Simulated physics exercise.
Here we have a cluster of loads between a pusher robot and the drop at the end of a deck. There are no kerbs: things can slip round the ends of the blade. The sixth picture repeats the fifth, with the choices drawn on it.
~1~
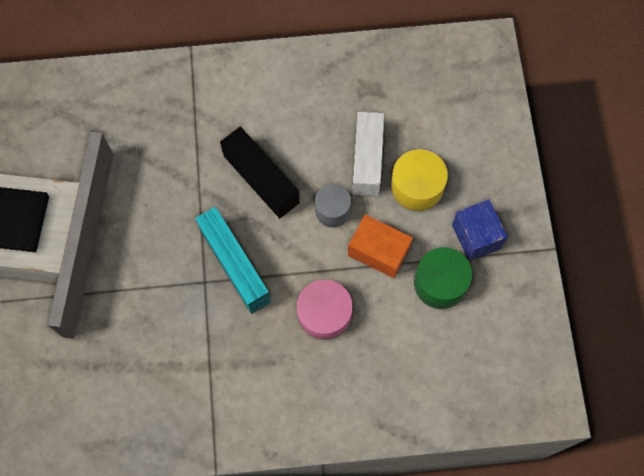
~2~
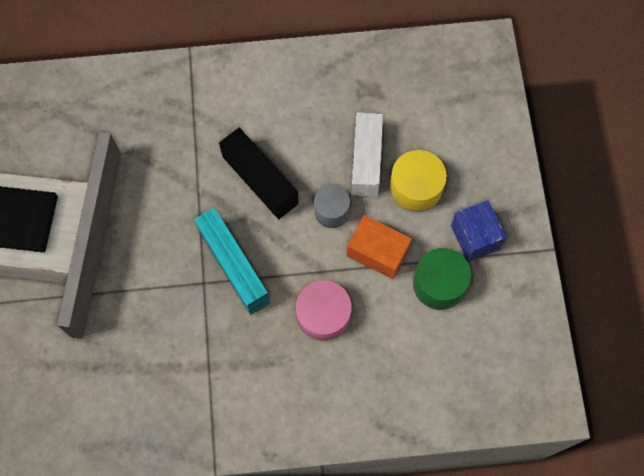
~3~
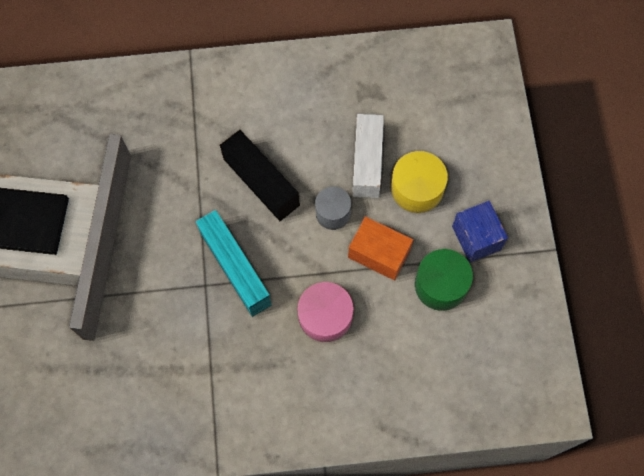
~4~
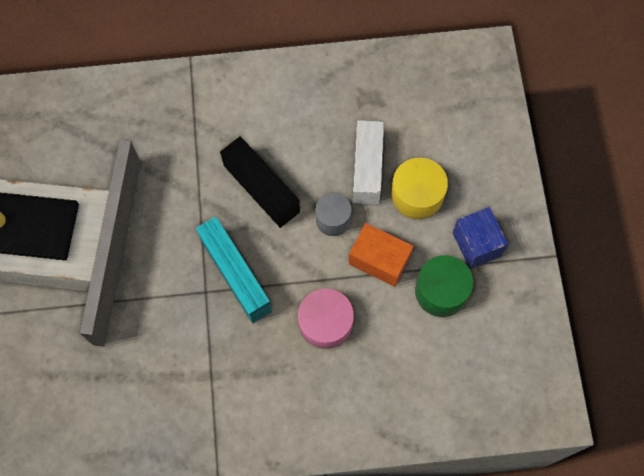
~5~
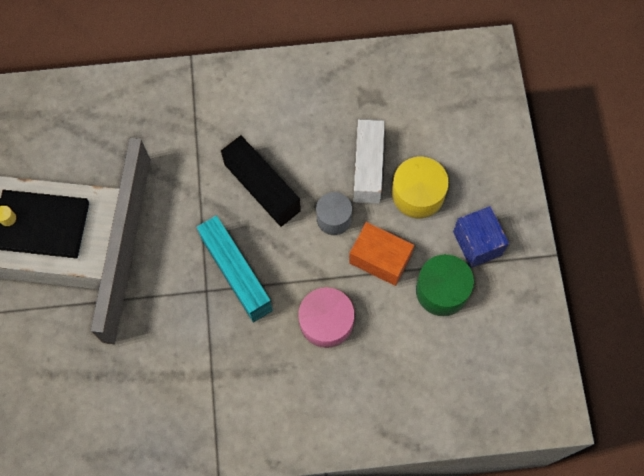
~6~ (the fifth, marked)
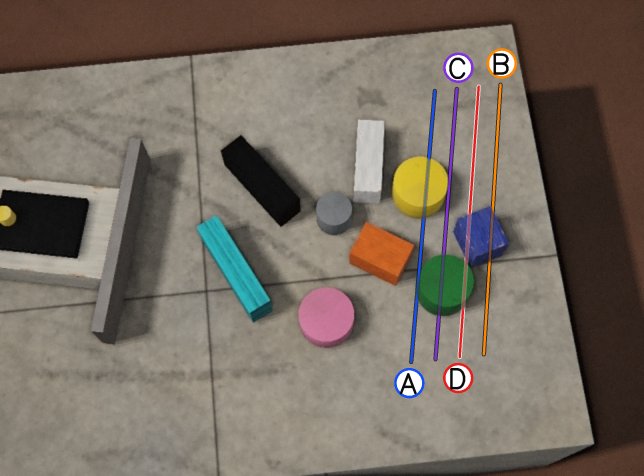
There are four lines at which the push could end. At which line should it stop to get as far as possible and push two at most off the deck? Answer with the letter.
Stop at D.
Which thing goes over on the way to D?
The yellow canister goes over.
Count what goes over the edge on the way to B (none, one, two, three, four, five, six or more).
In all, four.
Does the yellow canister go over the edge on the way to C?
Yes.
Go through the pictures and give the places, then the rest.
In the first picture, pink canister (324, 310); blue crate (479, 230); orange crate (380, 247).
In the second picture, robot (14, 218); grey canister (332, 207).
In the third picture, robot (25, 220); yellow canister (419, 183).
In the fourth picture, robot (36, 226); turquoise stick (234, 271).
In the fifth picture, robot (46, 224); pink canister (326, 318); blue crate (481, 237); orange crate (381, 255).
On the marked copy, A at (424, 220); B at (493, 213); C at (447, 218); D at (470, 215).
Taking D. A third of the way, robot (175, 211); black stick (288, 190); turquoise stick (261, 275).
Two thirds of the way, robot (301, 198); yellow canister (473, 175); green canister (467, 293).
When it is over, robot (400, 188); yellow canister over the edge; blue crate (549, 237); one fallen.
As for the rest, A is within the limit but short; B drops four; C is within the limit but short.
